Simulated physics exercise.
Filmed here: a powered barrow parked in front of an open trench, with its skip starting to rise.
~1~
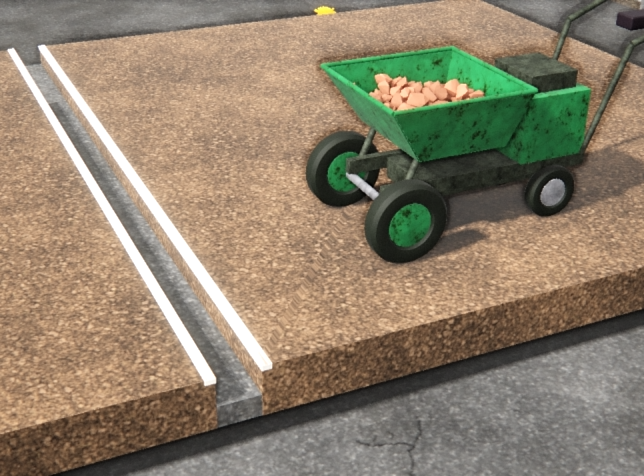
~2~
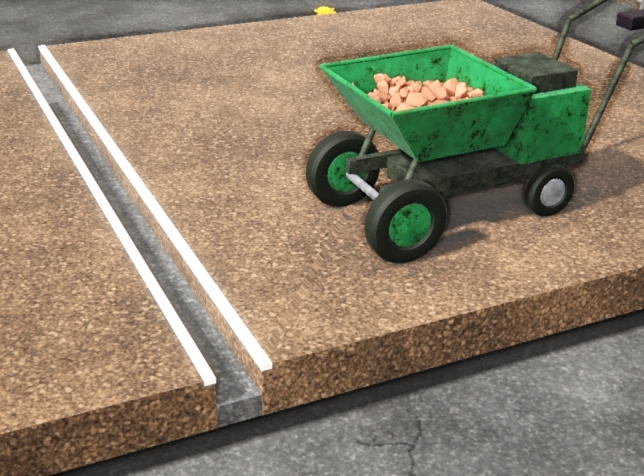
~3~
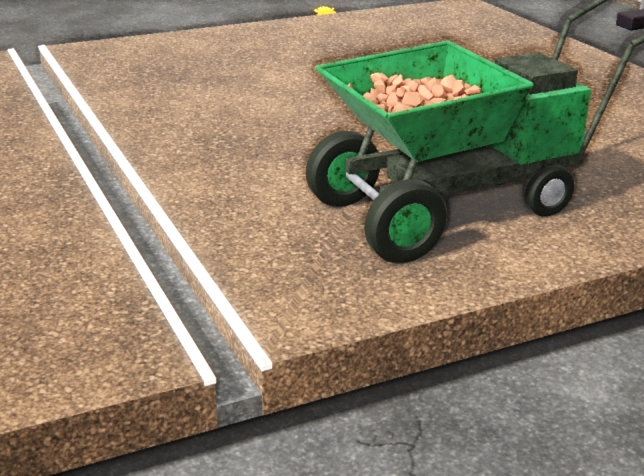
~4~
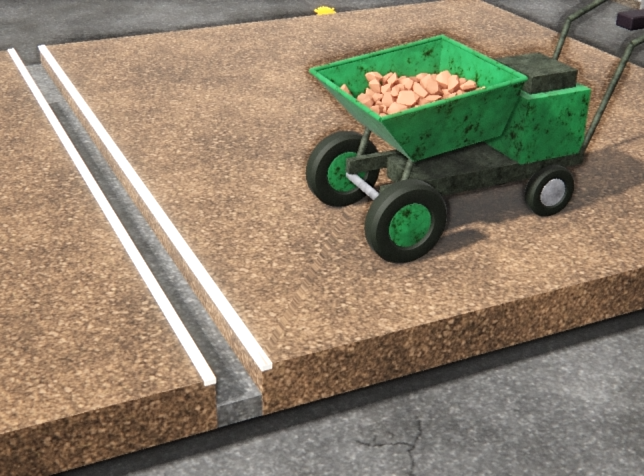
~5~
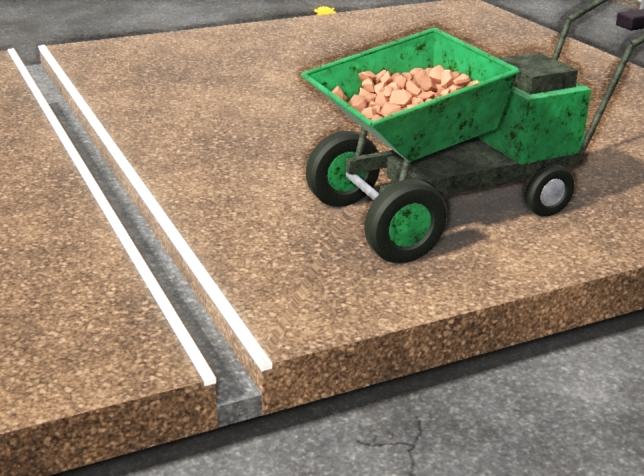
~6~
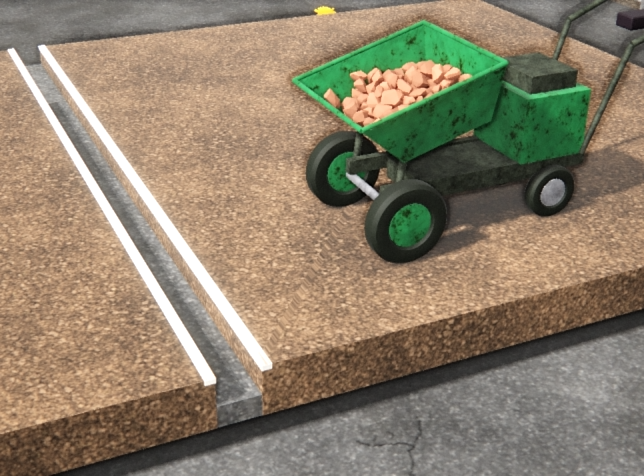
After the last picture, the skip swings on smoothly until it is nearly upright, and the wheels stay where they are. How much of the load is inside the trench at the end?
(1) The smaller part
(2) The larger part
1.
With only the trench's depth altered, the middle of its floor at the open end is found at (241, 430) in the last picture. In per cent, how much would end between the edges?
Roughly 20 in a hundred.
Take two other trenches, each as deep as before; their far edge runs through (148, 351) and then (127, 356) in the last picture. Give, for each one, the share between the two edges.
In turn 20 and 20 in a hundred.
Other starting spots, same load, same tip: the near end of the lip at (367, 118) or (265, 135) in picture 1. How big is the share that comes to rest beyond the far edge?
The first spot yields roughly 0 percent, the second roughly 90 percent.
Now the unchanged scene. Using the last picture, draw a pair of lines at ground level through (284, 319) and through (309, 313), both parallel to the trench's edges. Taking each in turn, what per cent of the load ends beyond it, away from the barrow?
About 60 percent, then about 80 percent.
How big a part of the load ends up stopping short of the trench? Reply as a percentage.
Around 65 %.
Shortly afterwards, skip tipped steeply; the whole lot in the skip.
Next, skip tipped right over; the bulk in the skip; near a quarter short of the trench; only a few falling.
Some moments later, skip tipped right over; a little in the skip; near two thirds short of the trench; near a quarter in or heaped over the trench; only a few beyond it.
In the end, skip tipped right over; a little in the skip; near two thirds short of the trench; near a quarter in or heaped over the trench; none at all beyond it.
